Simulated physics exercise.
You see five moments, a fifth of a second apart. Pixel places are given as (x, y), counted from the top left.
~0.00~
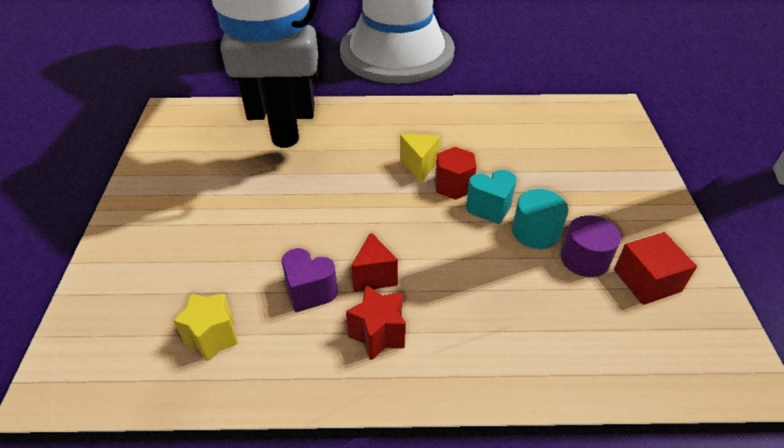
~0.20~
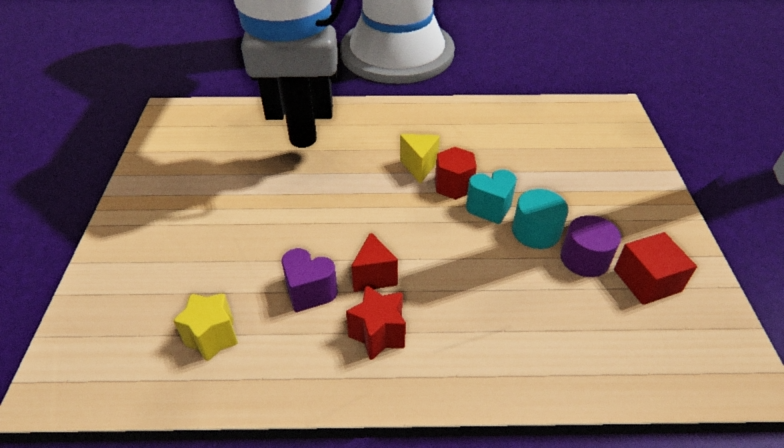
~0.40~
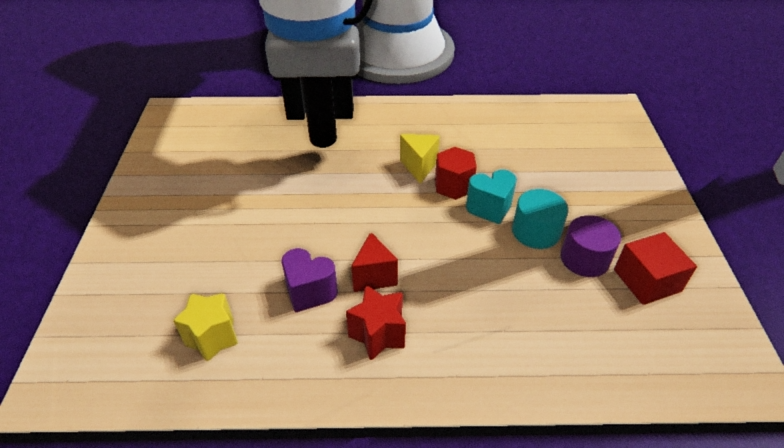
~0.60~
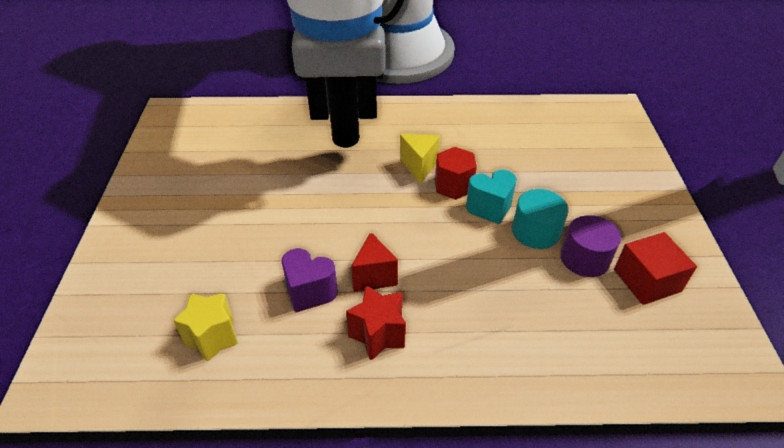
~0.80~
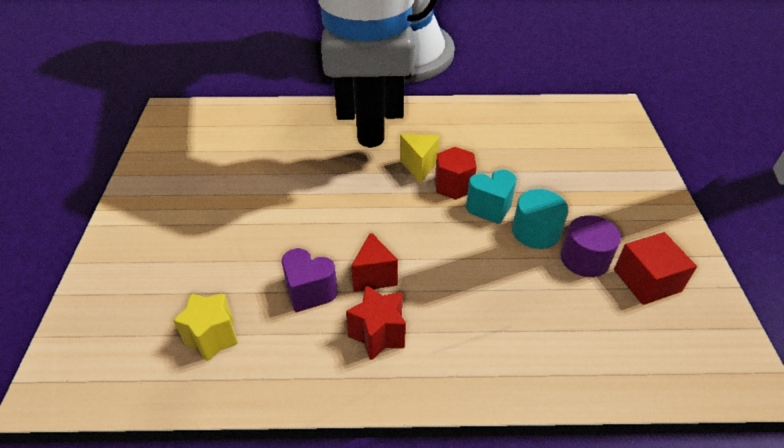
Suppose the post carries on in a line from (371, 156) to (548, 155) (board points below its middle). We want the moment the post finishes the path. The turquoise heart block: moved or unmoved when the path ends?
At the end, its place is different.
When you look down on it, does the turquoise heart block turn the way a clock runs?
The answer is no.
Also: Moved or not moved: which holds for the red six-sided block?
Here the red six-sided block moves off its spot.
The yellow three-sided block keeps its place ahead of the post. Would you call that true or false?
My answer: False.
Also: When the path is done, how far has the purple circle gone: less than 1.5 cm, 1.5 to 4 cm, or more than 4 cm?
It moves only a bit, under 1.5 cm.
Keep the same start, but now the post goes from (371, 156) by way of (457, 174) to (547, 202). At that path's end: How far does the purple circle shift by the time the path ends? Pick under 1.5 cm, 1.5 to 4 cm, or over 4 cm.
The purple circle moves under 1.5 cm.
What follows on the original path. One third of the way, post (432, 140); yellow three-sided block (451, 148), turned 50° clockwise; red six-sided block (466, 167), turned 20° clockwise; turquoise heart block (498, 186), turned 15° anticlockwise.
Two thirds of the way, post (493, 139); yellow three-sided block (479, 145), turned 115° clockwise; red six-sided block (469, 170), turned 40° clockwise; turquoise heart block (497, 189), turned 30° anticlockwise.
At the end, post (551, 139); yellow three-sided block (479, 145), turned 115° clockwise; red six-sided block (469, 170), turned 40° clockwise; turquoise heart block (497, 189), turned 30° anticlockwise; purple circle unmoved.
